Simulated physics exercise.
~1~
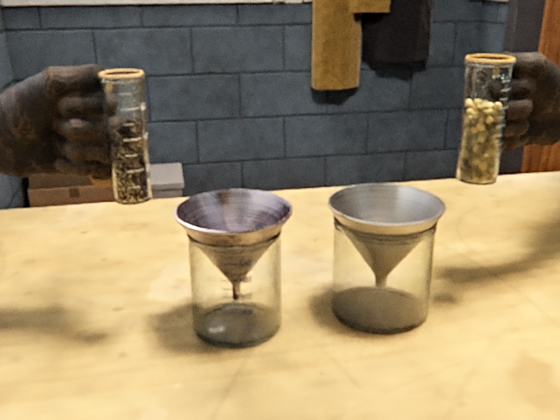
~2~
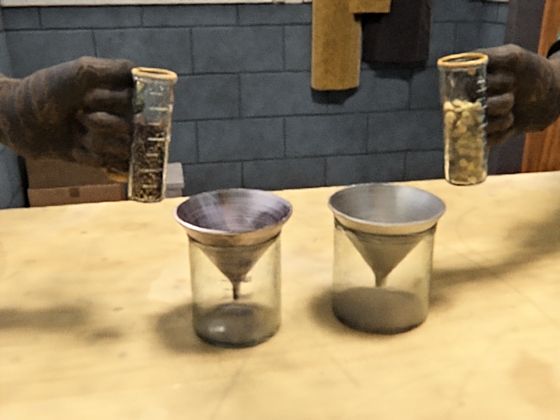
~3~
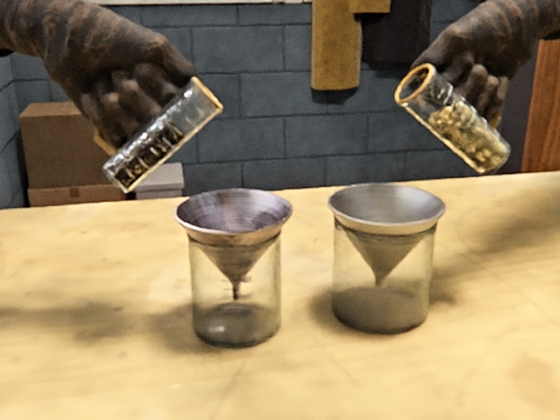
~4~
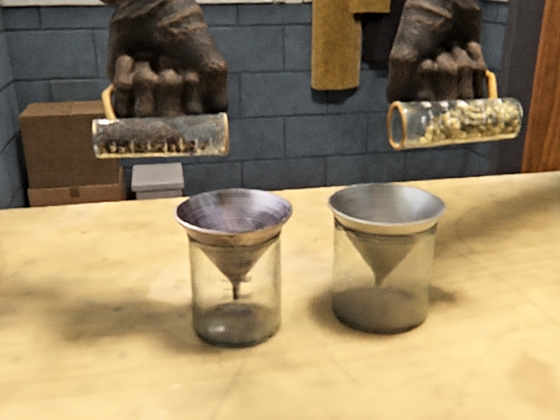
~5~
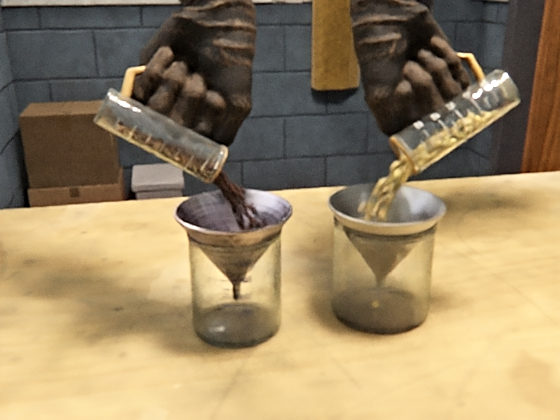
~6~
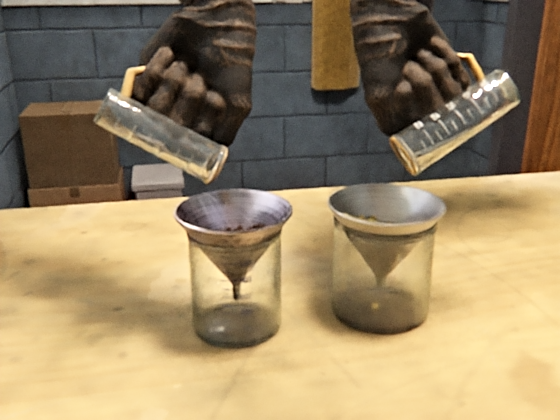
Dark gloved hands tipping dark grains and pale yellowish pieces from clear cups into metal funnels on glass jars, ending with both cups emptied.
